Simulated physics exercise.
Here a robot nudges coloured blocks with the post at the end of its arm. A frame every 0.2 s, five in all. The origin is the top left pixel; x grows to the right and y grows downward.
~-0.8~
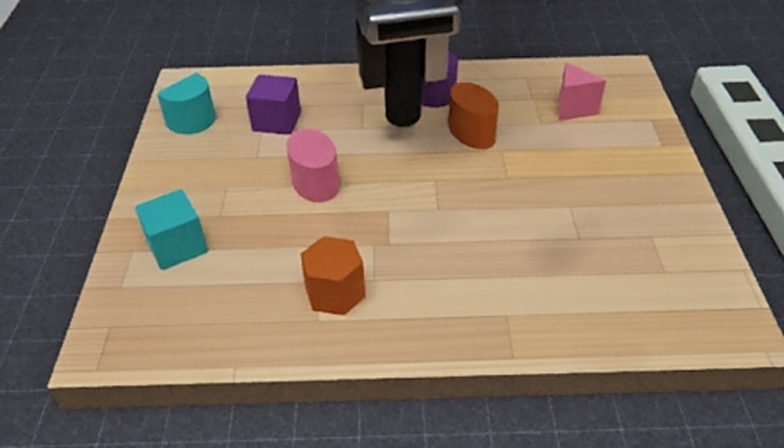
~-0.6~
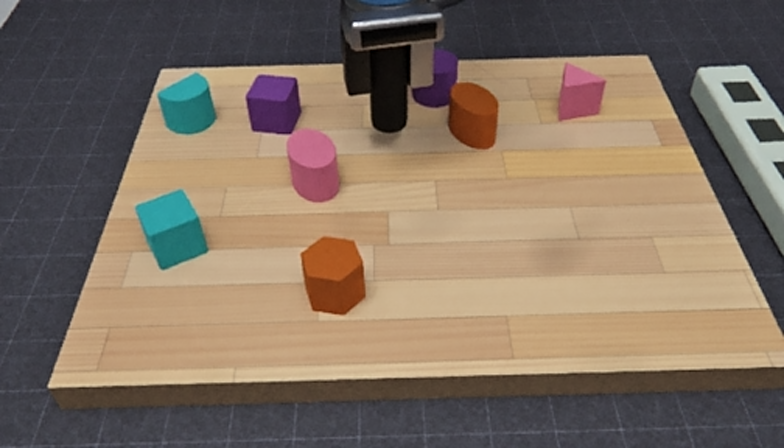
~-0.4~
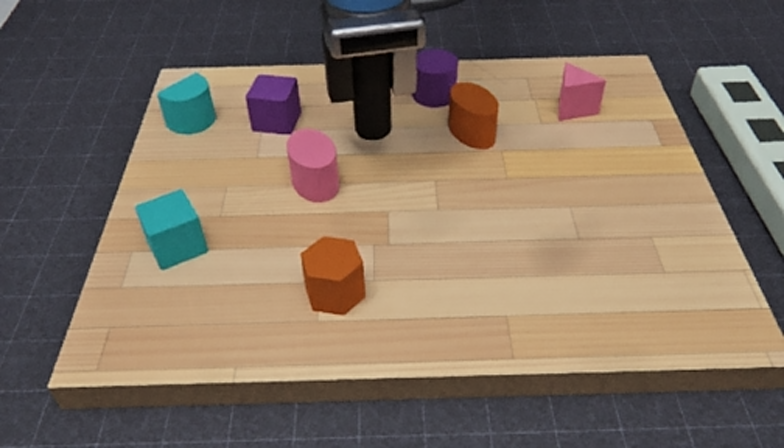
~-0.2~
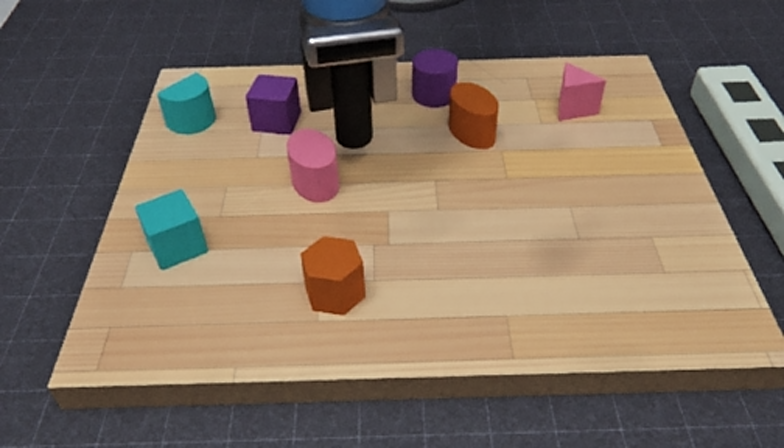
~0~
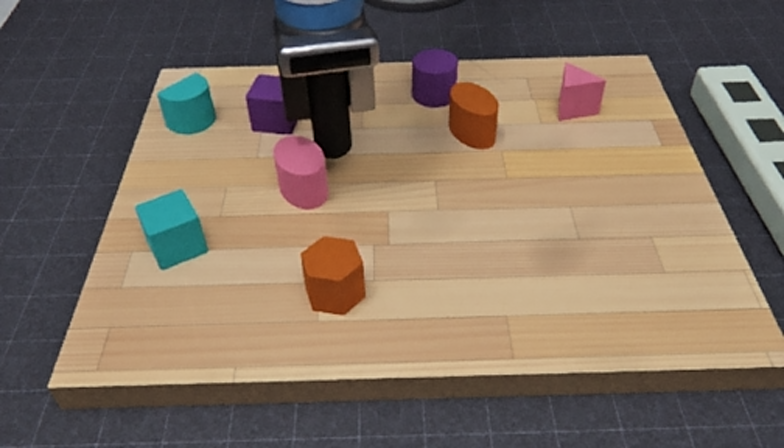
In this clip, a robot arm's dark post moves left and slightly toward the viewer across a wooden board of coloured blocks, then nudges the pink oval block a short way left while the other blocks stay still.
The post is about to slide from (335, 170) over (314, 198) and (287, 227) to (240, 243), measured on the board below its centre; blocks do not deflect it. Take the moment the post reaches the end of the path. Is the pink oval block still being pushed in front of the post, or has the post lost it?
The block sits ahead of the post.
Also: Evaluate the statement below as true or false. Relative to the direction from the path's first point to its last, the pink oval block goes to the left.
The claim does not hold.
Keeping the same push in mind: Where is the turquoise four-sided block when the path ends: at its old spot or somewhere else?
That block gets shifted.
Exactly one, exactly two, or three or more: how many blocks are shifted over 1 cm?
I predict two.
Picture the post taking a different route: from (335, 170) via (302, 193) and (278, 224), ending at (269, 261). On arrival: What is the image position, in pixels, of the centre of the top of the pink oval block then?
By then it is at (214, 224).
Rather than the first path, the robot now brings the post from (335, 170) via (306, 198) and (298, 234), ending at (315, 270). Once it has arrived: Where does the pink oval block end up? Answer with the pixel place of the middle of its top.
Most likely (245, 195).
The first path, step by step. One third of the way, post at (311, 178); pink oval block at (266, 178), turned 25° clockwise.
Two thirds of the way, post at (281, 207); pink oval block at (229, 198), turned 60° clockwise.
At the end, post at (235, 222); turquoise four-sided block at (127, 219), turned 45° clockwise; pink oval block at (182, 216), turned 50° clockwise; orange six-sided block unmoved.
